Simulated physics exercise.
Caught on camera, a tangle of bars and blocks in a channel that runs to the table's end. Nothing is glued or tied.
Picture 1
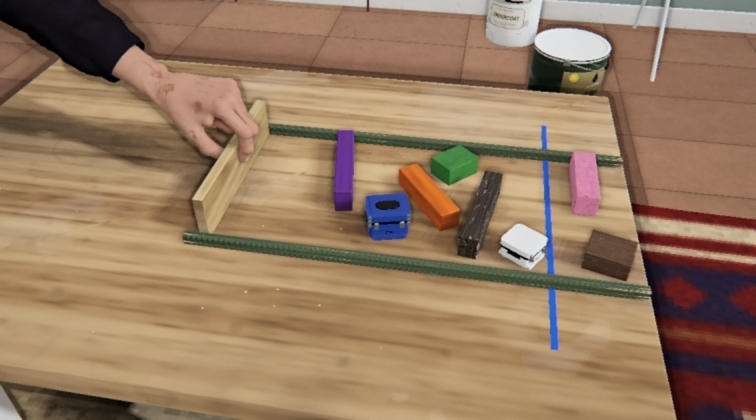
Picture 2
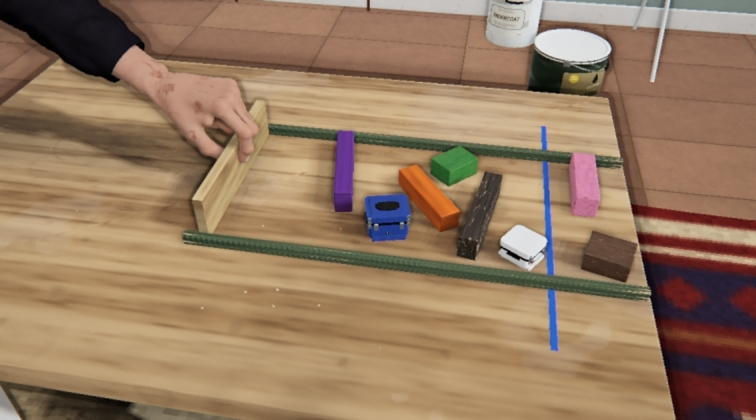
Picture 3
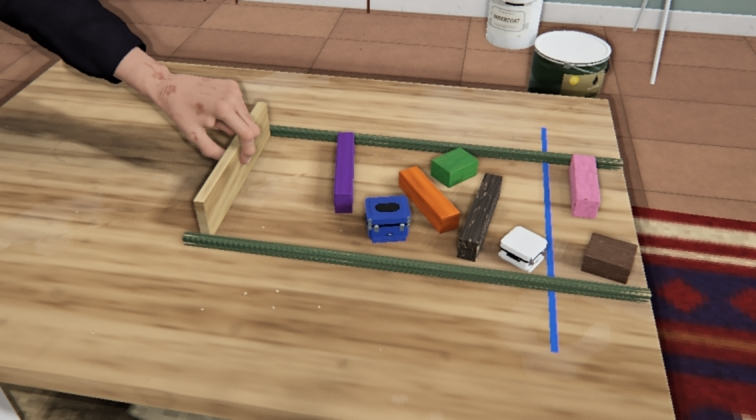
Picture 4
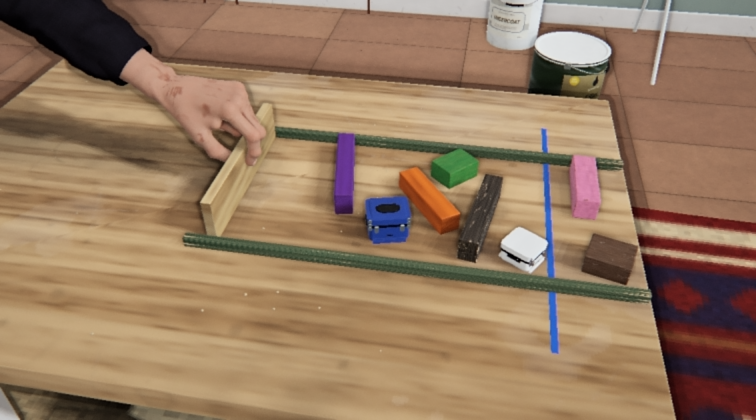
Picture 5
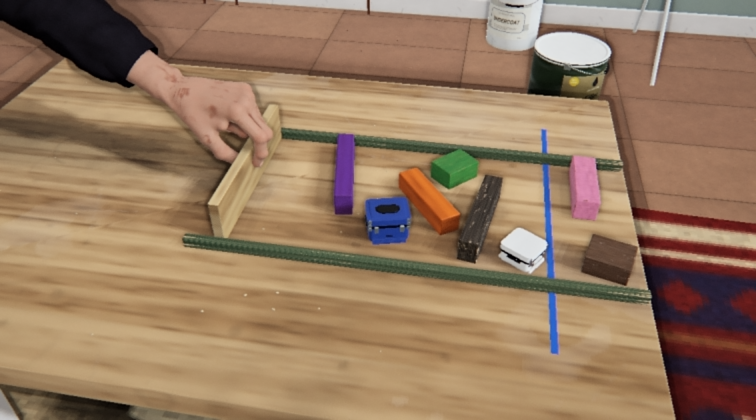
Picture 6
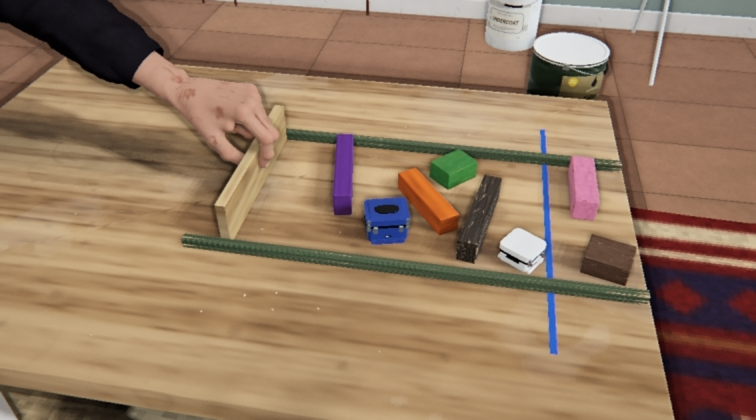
To begin with, a hand holds a wooden board upright at the left of a channel between two green rails, with coloured bars, blocks and small cases lying ahead and blue tape crossing it. The hand then slides the board slightly rightward, still short of the purple bar, while the objects stay still.
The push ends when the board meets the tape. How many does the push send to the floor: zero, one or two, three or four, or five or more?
The number that fall off is one or two.
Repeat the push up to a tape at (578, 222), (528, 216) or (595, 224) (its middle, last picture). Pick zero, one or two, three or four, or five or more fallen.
In that order: Three to four; just one or two; five or more.
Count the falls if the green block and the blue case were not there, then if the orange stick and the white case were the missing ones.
1 in the first case, 0 in the second.
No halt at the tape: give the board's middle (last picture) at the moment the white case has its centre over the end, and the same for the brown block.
Near (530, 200) and (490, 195).
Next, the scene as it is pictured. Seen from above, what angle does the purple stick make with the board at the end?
Near 0 degrees.
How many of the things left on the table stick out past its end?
It comes to 2.
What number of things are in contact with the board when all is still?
2 of them.
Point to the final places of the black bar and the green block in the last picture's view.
About (621, 228), and the other about (578, 175).
Early on, none off yet; brown block at rest near (608, 260); pink bar at rest near (583, 187); white case at rest near (522, 252).
A while later, none off yet; brown block at rest near (608, 260); pink bar at rest near (583, 187); white case moving near (530, 252).
Further along, none off yet; brown block leaning a little near (655, 262); pink bar moving near (587, 187); white case travelled well along near (612, 251).
Finally, the number that fall off is one or two; lost, white case and brown block.
